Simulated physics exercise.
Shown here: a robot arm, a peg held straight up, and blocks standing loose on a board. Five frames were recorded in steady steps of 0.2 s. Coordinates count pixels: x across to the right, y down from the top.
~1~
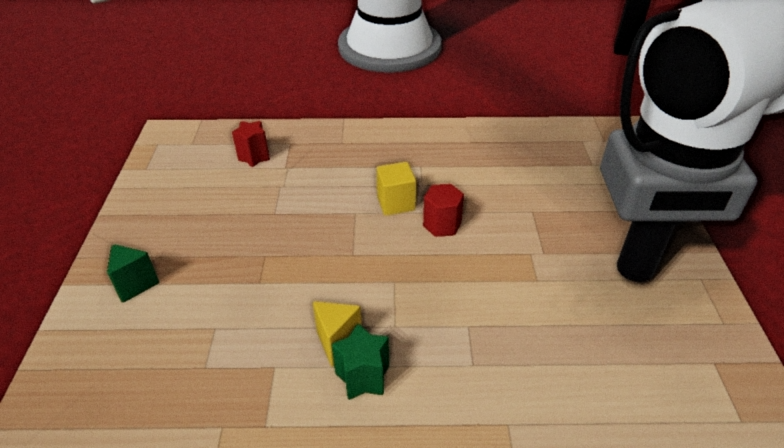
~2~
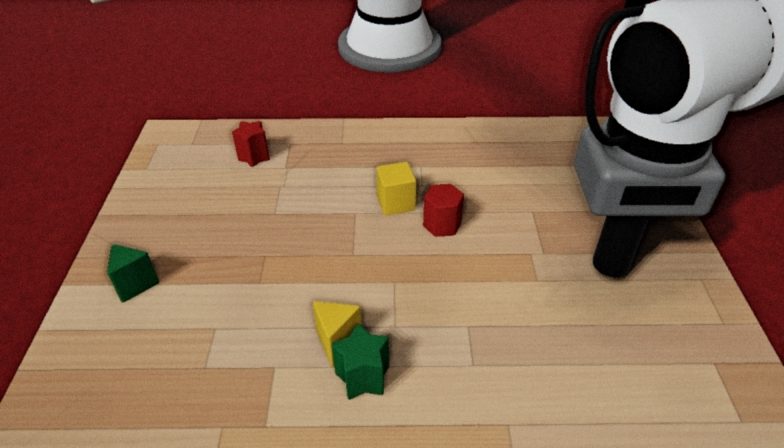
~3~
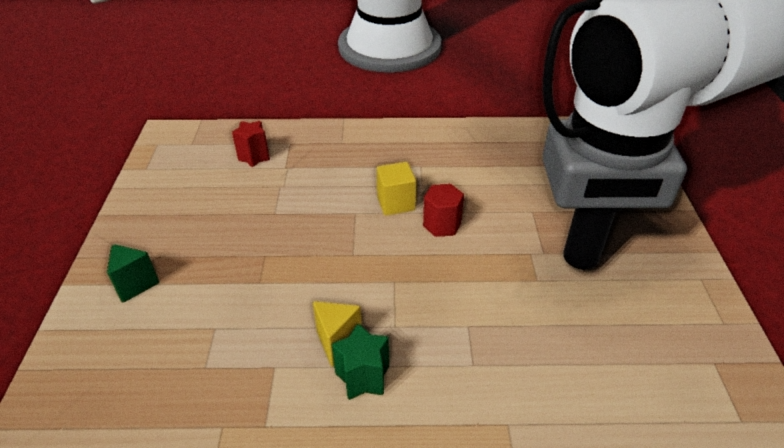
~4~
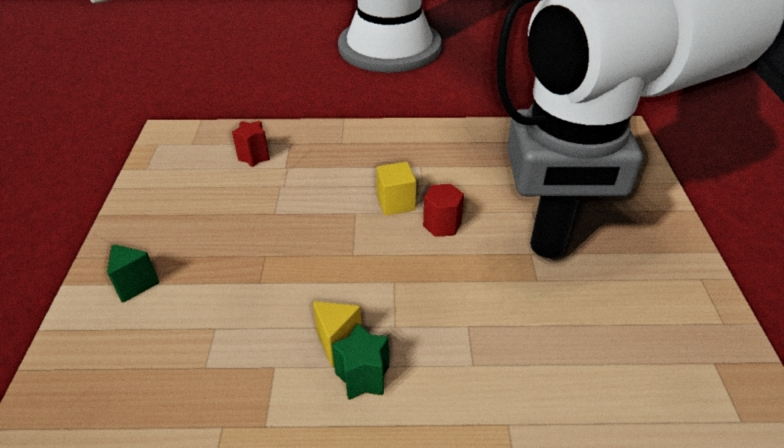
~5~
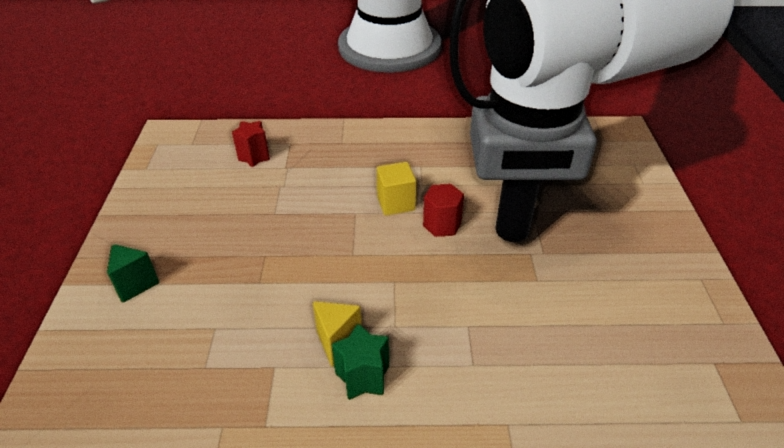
Robot arm holding a black peg upright and sliding it leftward across a wooden board scattered with red, yellow and green blocks.
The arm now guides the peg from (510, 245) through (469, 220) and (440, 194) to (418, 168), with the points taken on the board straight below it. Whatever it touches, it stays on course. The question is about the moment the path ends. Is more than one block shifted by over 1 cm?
It seems not.
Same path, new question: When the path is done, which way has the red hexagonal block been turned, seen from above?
Viewed from above, counterclockwise.
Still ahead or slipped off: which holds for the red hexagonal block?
Beside or behind, I predict.
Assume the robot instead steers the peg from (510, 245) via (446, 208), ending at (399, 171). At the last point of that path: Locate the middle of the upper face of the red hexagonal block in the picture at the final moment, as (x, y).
Its top middle will sit at (420, 191).
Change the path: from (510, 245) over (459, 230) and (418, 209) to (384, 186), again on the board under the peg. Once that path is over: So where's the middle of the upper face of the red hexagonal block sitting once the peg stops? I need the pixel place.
I'd say the red hexagonal block ends with its top centre at (355, 149).
What follows on the original path. One third of the way, peg (469, 208); red hexagonal block (437, 193), turned 20° anticlockwise.
Two thirds of the way, peg (441, 181); red hexagonal block (429, 190), turned 55° anticlockwise.
At the end, peg (418, 156); yellow four-sided block unmoved; red hexagonal block (429, 190), turned 55° anticlockwise.
